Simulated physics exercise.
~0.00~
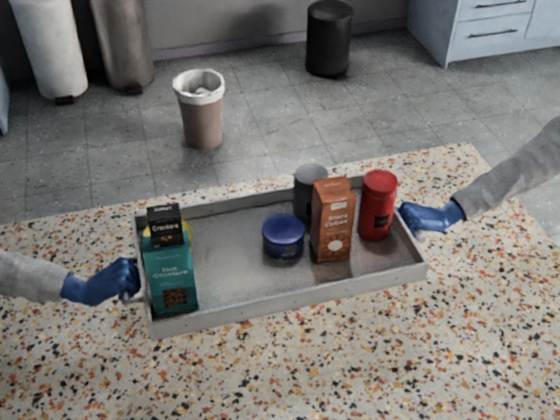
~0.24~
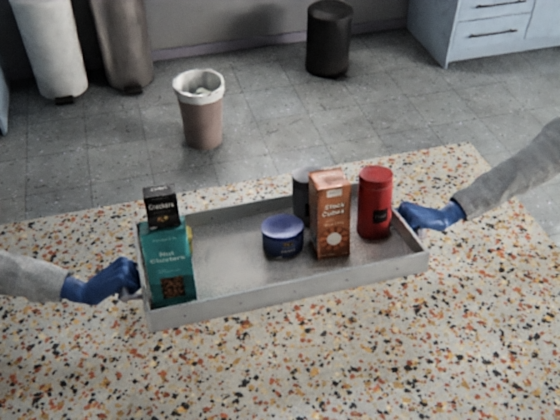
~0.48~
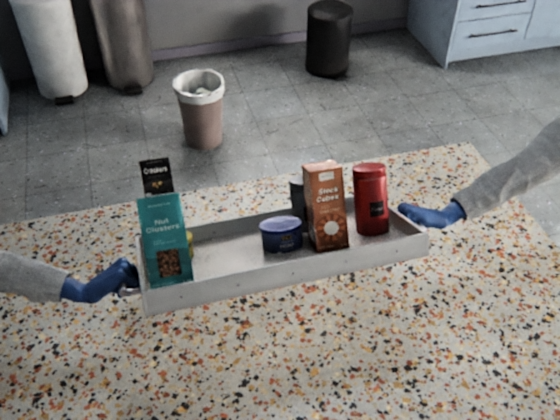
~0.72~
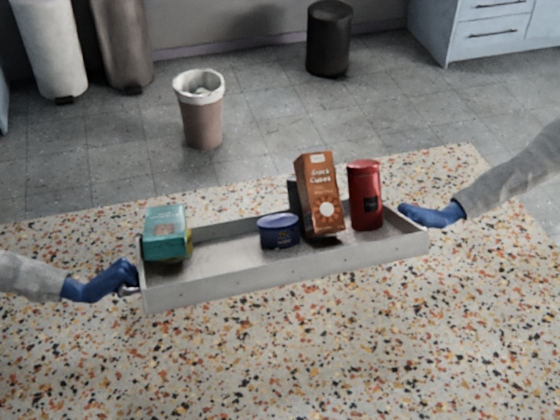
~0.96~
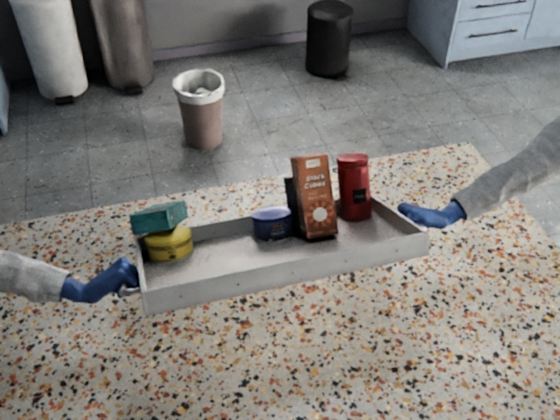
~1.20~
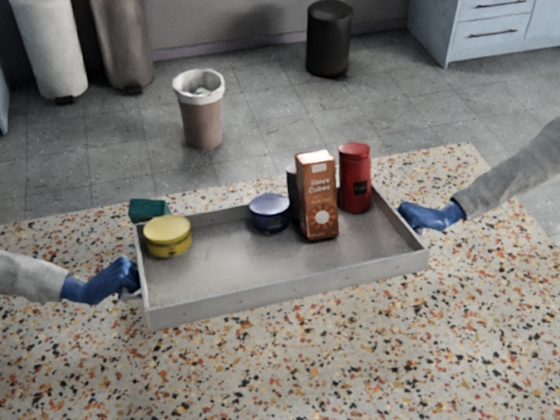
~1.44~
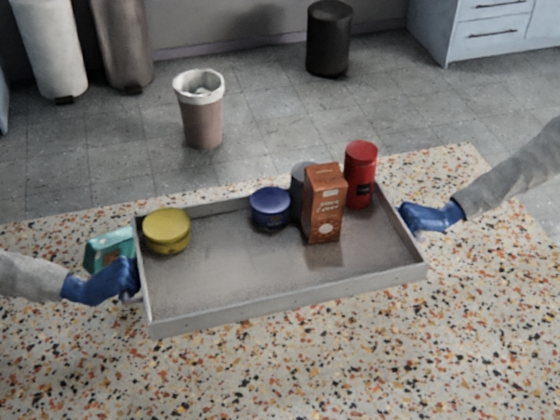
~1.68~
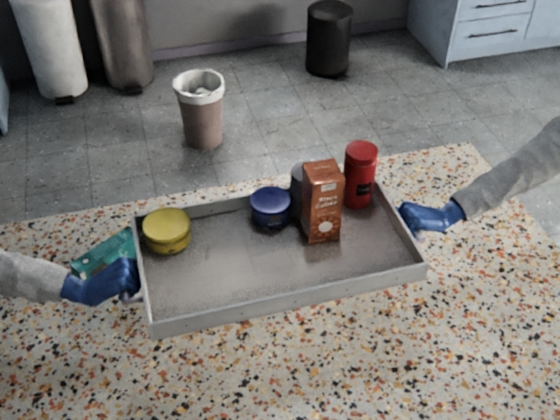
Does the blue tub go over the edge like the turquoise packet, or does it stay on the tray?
The blue tub stays on the tray, sliding only a little towards the far side. The turquoise packet topples over the far edge and ends up off the tray.
A grey serving tray is held by two blue-gloved hands over a speckled table in a grey-tiled room, seen from above. A turquoise packet and a black carton stand at its left end, with a blue tub near the middle and an orange carton, a grey jar and a red jar towards the right. The hands tip the far side down, and the black carton and then the turquoise packet topple over the far edge, revealing a yellow tub. The blue tub slides slightly away while the orange carton and red jar lean. The tray levels with these still aboard, and the turquoise packet lies beside the left hand.
